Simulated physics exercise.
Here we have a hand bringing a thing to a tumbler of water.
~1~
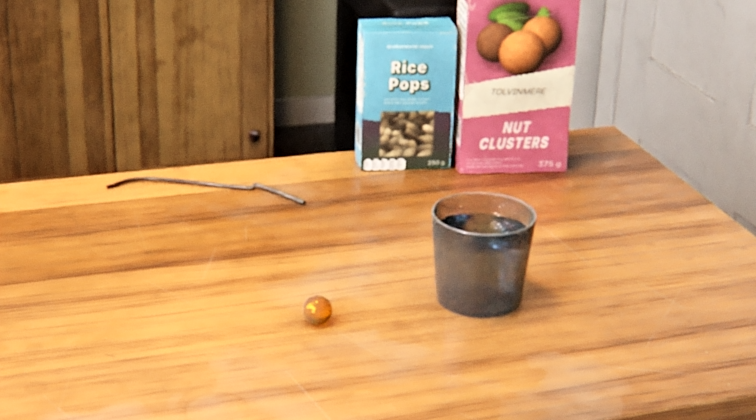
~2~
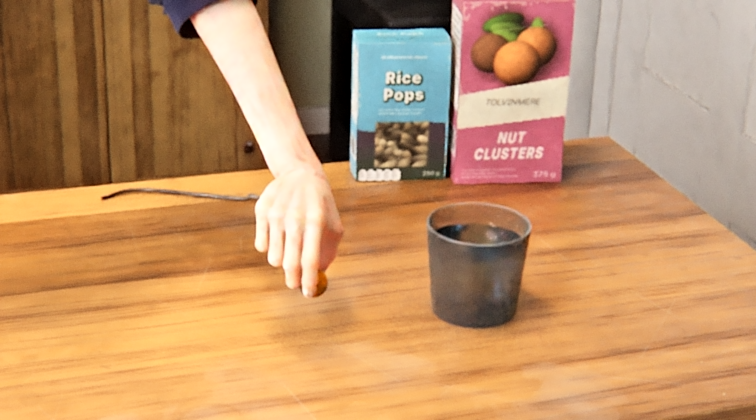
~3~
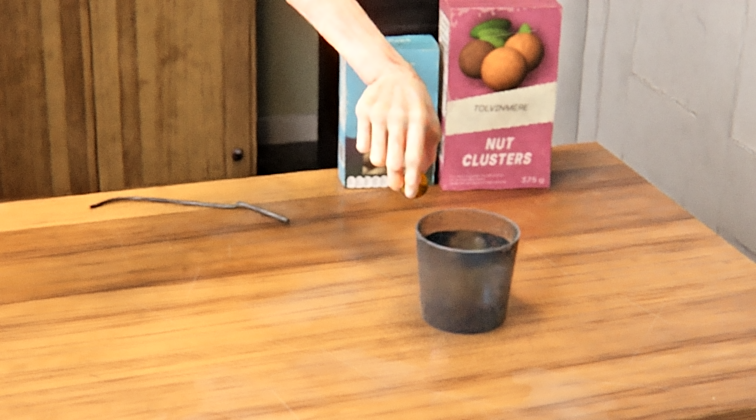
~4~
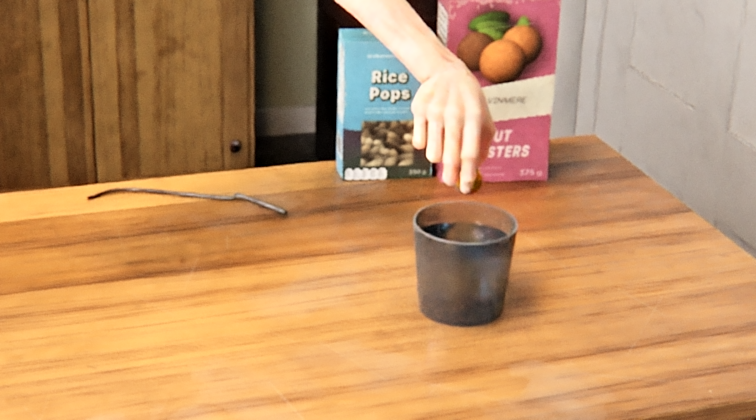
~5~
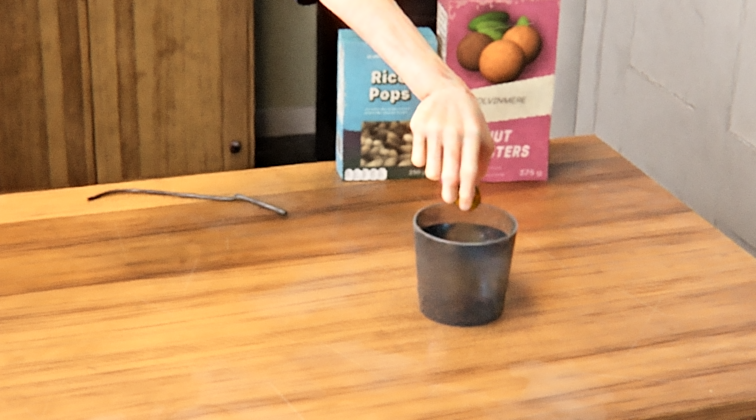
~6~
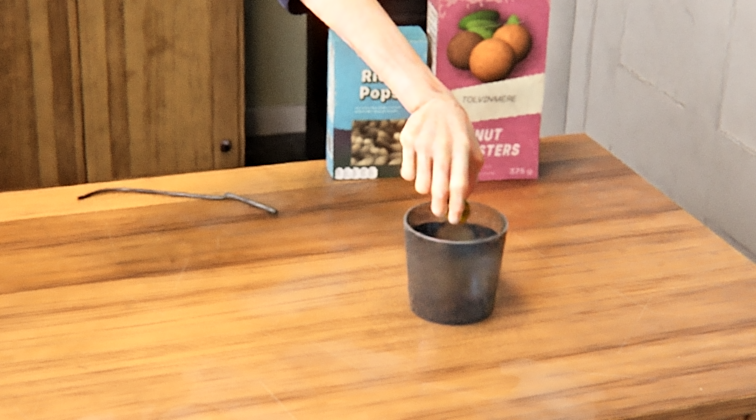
A hand reached down and picked up a small amber marble from the wooden table, carried it right to the dark tumbler of water, and lowered it to just above the water's surface.
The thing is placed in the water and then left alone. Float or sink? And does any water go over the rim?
Thing - goes under. Tumbler - nothing spills.
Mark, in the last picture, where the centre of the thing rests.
(452, 288), roughly.
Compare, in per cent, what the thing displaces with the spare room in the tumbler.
I'd put it close to 10 per cent.
Soon after, the glass marble enters the water; the tumbler is about three quarters full.
Later, the glass marble goes on down; the tumbler is about three quarters full.
In the end, the glass marble lies on the bottom; the tumbler is about three quarters full; nothing is spilt.
